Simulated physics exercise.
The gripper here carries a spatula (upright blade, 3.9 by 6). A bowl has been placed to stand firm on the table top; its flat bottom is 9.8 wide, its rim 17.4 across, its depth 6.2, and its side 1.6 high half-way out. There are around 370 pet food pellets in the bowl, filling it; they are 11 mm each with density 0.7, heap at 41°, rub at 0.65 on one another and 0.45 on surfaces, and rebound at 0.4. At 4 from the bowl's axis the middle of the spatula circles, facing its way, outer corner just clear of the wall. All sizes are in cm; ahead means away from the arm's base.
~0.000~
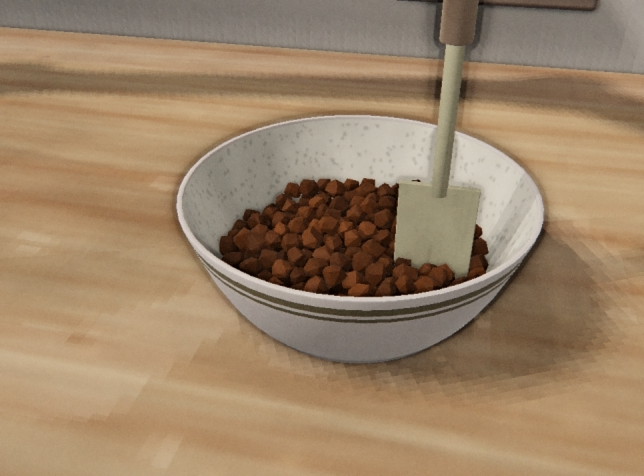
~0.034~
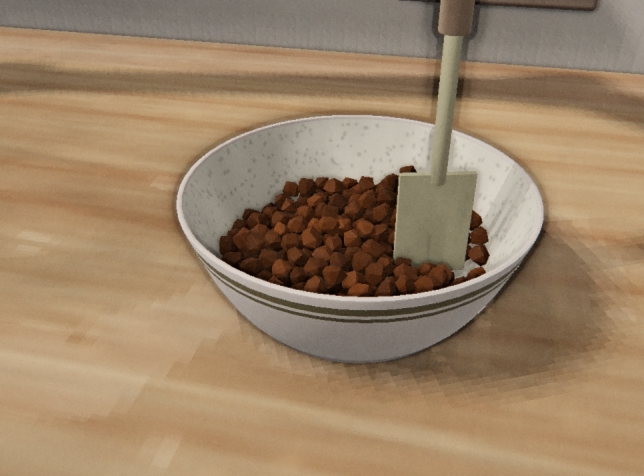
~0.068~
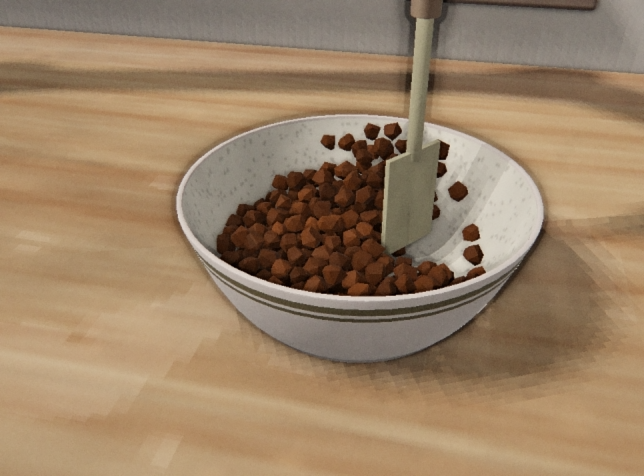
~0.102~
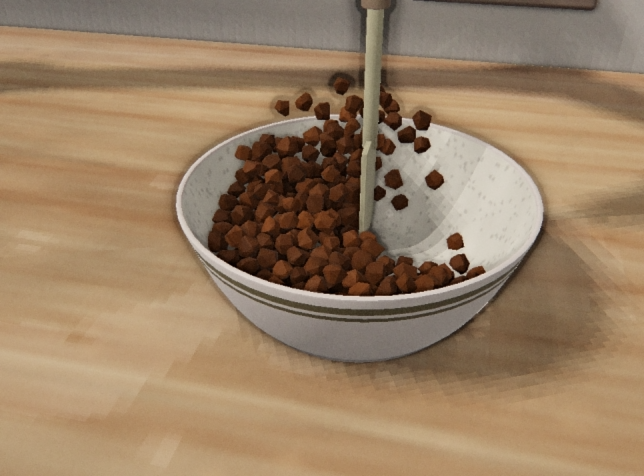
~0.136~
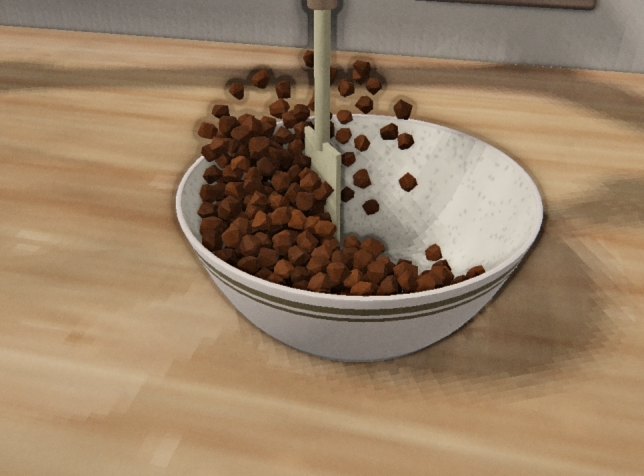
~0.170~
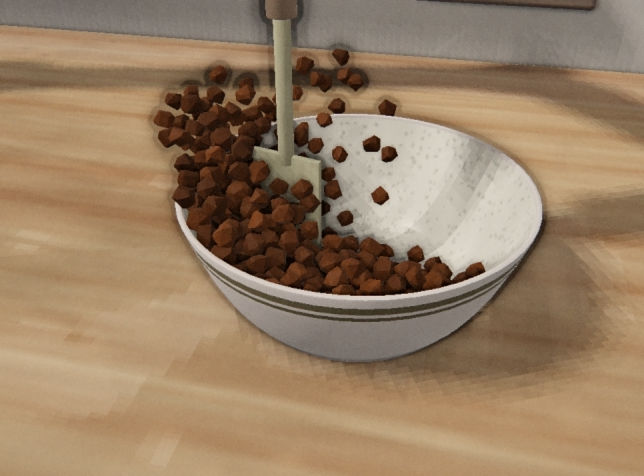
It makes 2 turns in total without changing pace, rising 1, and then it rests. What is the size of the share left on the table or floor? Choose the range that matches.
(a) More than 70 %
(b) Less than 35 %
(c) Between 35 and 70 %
The answer is c.
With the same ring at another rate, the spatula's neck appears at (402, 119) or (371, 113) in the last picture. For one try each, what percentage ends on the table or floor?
Roughly 15 and 25 percent, in that order.
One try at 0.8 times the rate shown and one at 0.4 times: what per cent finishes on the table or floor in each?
Estimates in order: Some 40 % and some 20 %.
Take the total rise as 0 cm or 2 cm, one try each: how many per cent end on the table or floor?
About 60 per cent on the first try and 45 per cent on the second.
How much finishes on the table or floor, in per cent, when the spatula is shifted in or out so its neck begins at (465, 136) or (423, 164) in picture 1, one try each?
Roughly 40 % and 25 %.
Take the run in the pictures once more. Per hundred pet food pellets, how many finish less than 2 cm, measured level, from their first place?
Near 5 per cent of the pieces.
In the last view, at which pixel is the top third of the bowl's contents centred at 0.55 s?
Near pixel (240, 251).
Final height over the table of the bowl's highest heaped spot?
Height: Roughly 5.0 cm.
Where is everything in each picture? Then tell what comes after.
The spatula neck at (443, 158), 0° round; upper third of the load around (340, 239), from x 230 to 480, top at y 185; 372 in the bowl, in the first picture.
The spatula neck at (442, 146), 16° round; upper third of the load around (349, 229), from x 230 to 480, top at y 175, in the second picture.
The spatula neck at (416, 124), 54° round; upper third of the load around (350, 200), from x 225 to 480, top at y 130, in the third picture.
The spatula neck at (371, 113), 91° round; upper third of the load around (310, 176), from x 220 to 475, top at y 85; 371 in the bowl, 1 in flight or on the tool, in the fourth picture.
The spatula neck at (322, 114), 129° round; upper third of the load around (274, 163), from x 210 to 475, top at y 60; 363 in the bowl, 9 in flight or on the tool, in the fifth picture.
The spatula neck at (285, 128), 167° round; upper third of the load around (240, 163), from x 165 to 475, top at y 50; 350 in the bowl, 22 in flight or on the tool, in the sixth picture.
After 0.36 s, 19° round, highest piece 10 above the table; 233 in the bowl, 70 on the table or floor, 69 in flight or on the tool.
After 0.55 s, 232° round, highest piece 9 above the table; 194 in the bowl, 170 on the table or floor, 8 in flight or on the tool.
After 0.85 s, 0° round, highest piece 5 above the table; 186 in the bowl, 186 on the table or floor.
After 1.55 s, 0° round, highest piece 5 above the table; 186 in the bowl, 186 on the table or floor.
In the end, 186 in the bowl, 186 on the table or floor. That is 50 % on the table or floor.
